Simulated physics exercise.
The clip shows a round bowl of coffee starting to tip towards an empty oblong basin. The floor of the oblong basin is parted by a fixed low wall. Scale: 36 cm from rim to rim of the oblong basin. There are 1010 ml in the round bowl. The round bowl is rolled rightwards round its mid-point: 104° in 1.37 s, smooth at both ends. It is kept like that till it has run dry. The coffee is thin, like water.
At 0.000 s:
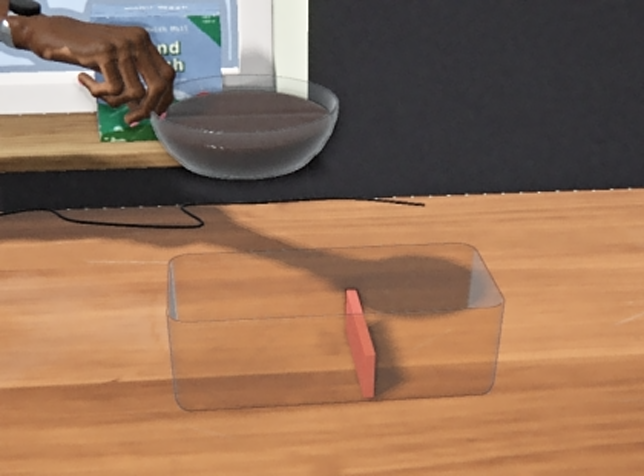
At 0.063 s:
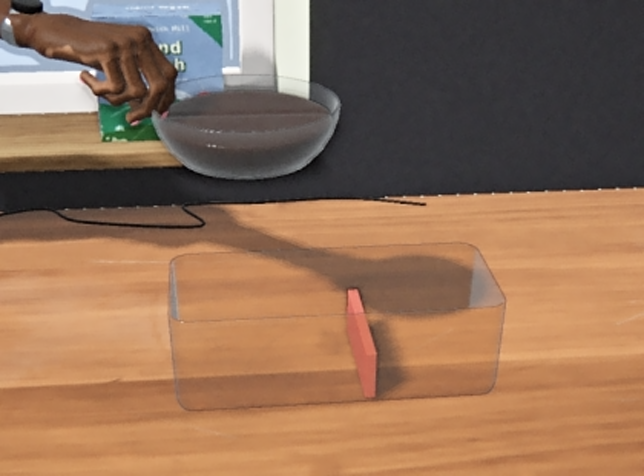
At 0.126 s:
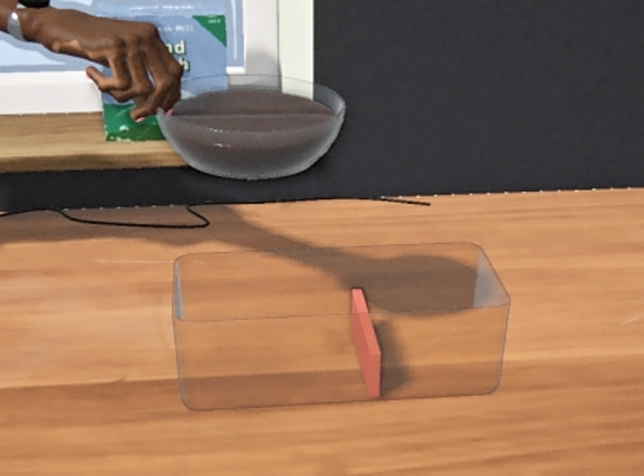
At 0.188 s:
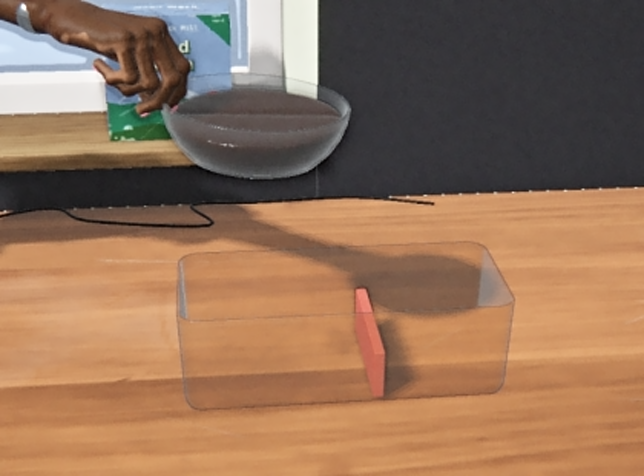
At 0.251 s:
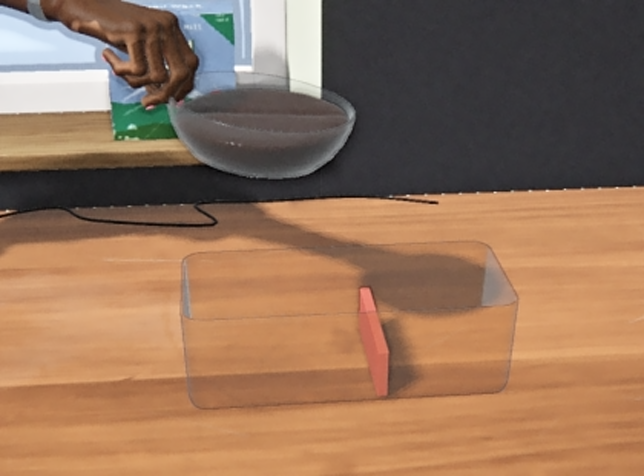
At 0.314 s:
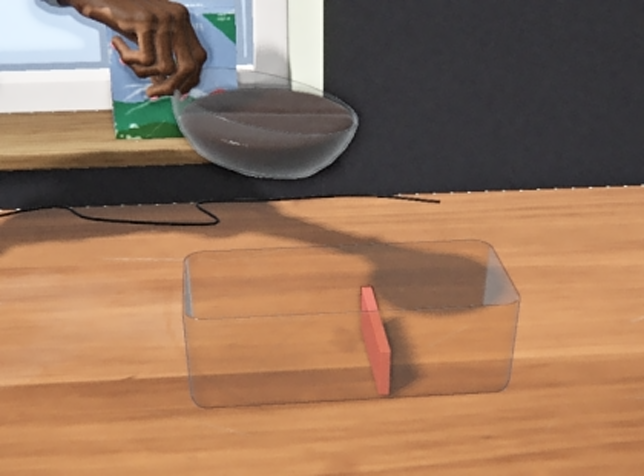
A glass bowl of dark liquid tilts gradually rightwards beside a hand, above an empty clear basin.
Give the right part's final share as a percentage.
About 80 per cent.
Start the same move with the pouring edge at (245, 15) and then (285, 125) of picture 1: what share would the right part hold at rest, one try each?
In turn about 15 and 30 per cent.
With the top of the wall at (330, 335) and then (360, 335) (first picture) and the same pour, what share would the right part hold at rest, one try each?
First 85, then 65 per cent.
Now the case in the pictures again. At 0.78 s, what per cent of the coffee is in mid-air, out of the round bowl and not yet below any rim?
Some 40 per cent.
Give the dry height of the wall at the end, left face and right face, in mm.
Left about 50 mm, right about 18 mm.
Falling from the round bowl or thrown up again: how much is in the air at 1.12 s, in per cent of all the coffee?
Near 4 in a hundred.
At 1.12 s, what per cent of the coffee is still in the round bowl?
About 1 per cent.
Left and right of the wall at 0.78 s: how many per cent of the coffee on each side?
Near 1 on the left, 28 on the right.
After 0.78 s the tilt is 63° and 32 per cent is still to pour, 1 is left of the wall and 27 right of it.
After 1.12 s the tilt is 96° and 1 per cent is still to pour, 16 is left of the wall and 79 right of it.
After 1.48 s the tilt is 104° and 0 per cent is still to pour, 19 is left of the wall and 80 right of it.
After 1.87 s the tilt is 104° and 0 per cent is still to pour, 19 is left of the wall and 79 right of it.
In the end 19 per cent lies left of the wall, 80 right of it and 1 outside.
